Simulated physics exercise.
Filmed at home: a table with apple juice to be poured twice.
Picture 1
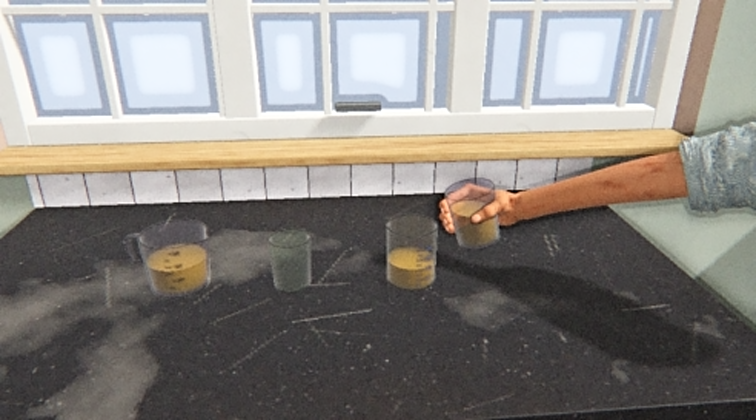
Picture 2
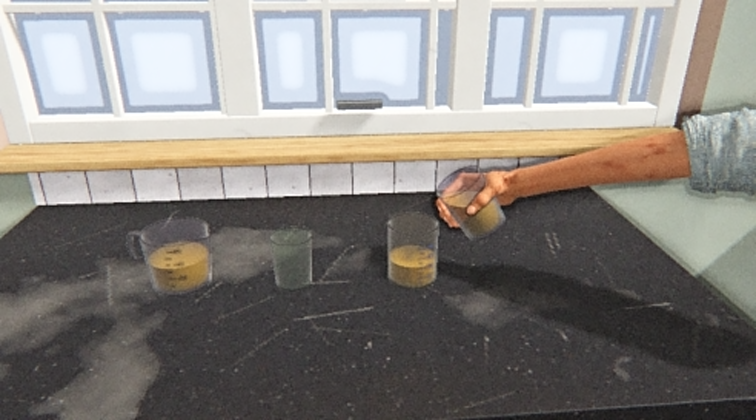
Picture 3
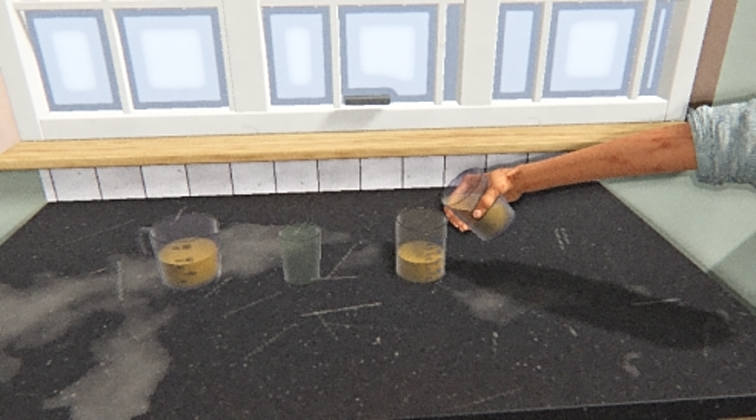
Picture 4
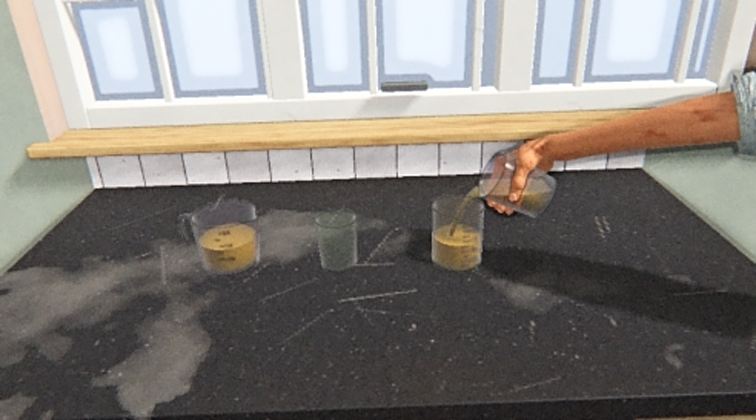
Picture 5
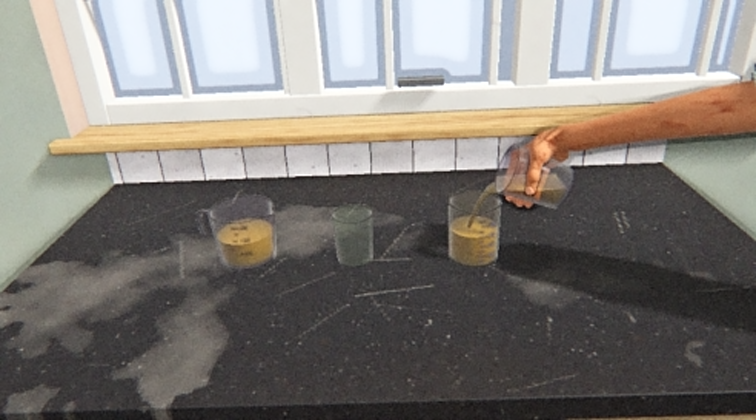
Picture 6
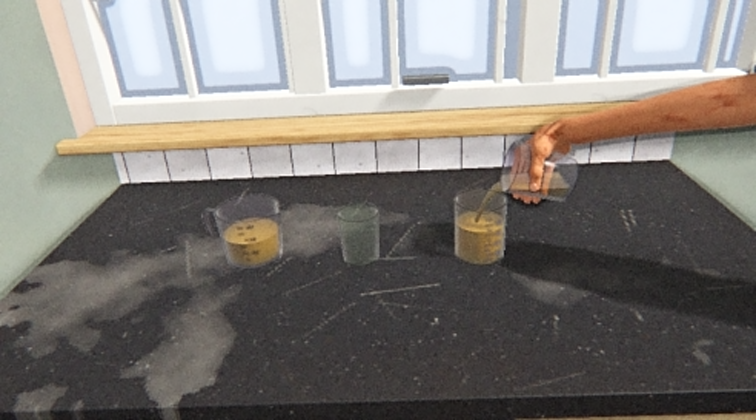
A hand reaching in from the right, its arm in a grey-blue sleeve, holds a clear glass of golden-brown liquid above a scratched black counter, seen from the front and slightly above, below a white-framed window. A jug and a beaker of similar liquid stand left and right of a small empty glass. The hand tilts its glass and pours into the beaker, whose level rises, while the view shifts, carrying everything rightward.
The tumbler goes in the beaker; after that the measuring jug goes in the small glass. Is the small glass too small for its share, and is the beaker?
Answers - the small glass: Yes, too small; the beaker: No, big enough.
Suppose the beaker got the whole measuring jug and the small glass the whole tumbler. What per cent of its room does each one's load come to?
Respectively 100 and 90 percent.
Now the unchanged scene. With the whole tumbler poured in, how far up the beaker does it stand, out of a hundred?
Near 80 in a hundred.
Shortly, the beaker is about two thirds full.
Then, the beaker is about three quarters full.
At the finish, the small glass is full to the brim, some went over its rim; the beaker is about three quarters full.
